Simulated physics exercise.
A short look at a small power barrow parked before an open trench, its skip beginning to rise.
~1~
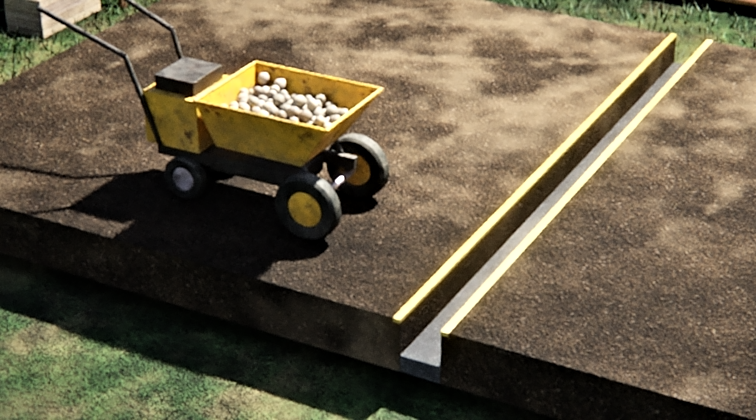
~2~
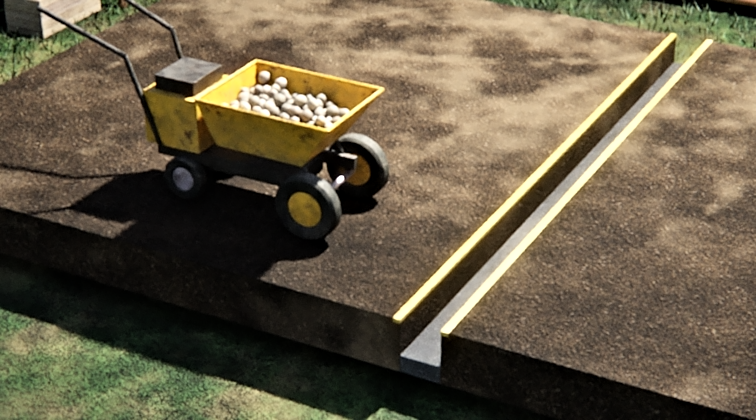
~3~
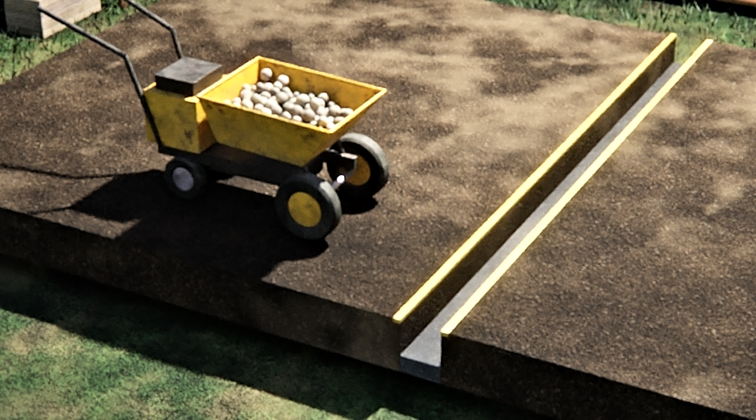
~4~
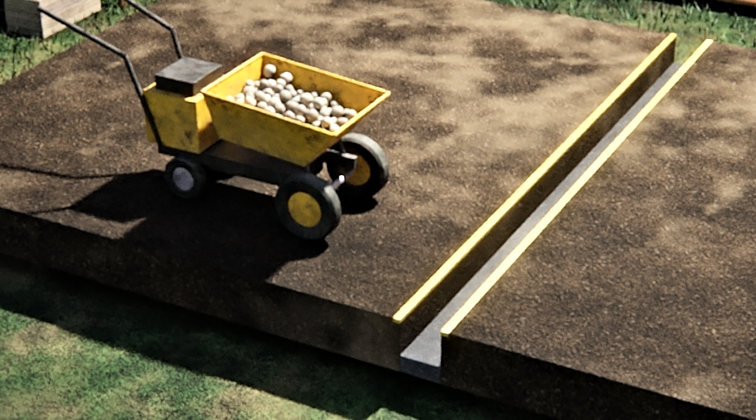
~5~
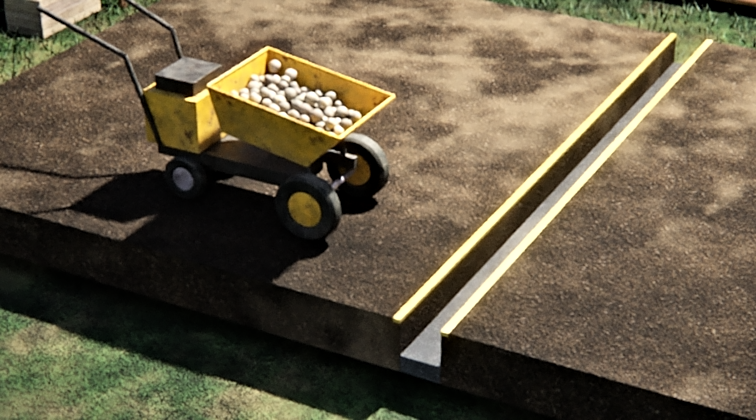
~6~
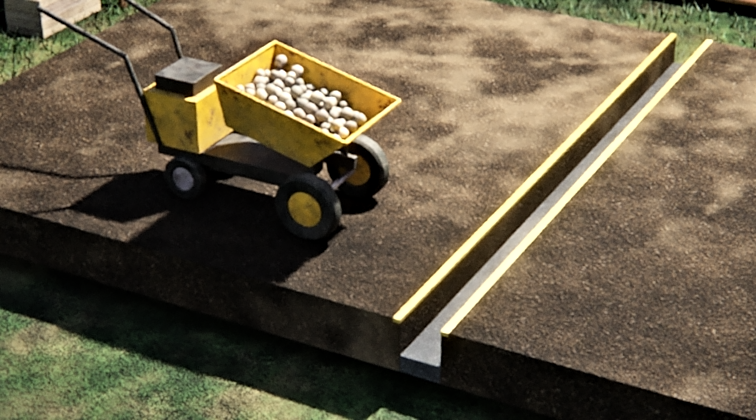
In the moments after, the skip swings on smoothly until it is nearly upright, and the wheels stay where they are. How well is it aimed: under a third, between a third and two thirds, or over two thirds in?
The trench ends with between a third and two thirds of it.
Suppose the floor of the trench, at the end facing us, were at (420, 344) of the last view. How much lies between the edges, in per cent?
Close to 40 per cent.
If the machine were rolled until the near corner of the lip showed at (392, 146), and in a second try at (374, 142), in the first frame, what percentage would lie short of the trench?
Near 0 % and 0 %.
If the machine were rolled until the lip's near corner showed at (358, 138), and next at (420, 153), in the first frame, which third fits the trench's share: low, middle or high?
At the first place over two thirds, at the second below one third.
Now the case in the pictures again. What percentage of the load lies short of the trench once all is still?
Some 55 per cent.
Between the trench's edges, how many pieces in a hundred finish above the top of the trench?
About 0 per cent.
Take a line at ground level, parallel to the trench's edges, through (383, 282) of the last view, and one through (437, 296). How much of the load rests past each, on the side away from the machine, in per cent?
About 80 and 30 per cent.
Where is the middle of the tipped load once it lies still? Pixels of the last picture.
At about (459, 242).
Shortly afterwards, skip tipped well over; the whole lot in the skip.
Next, skip tipped steeply; the bulk in the skip; a little short of the trench; a little falling.
Some moments later, skip tipped right over; a little in the skip; near half short of the trench; near a third in or heaped over the trench; only a few beyond it.
In the end, skip tipped right over; near half short of the trench; near half in or heaped over the trench; only a few beyond it.
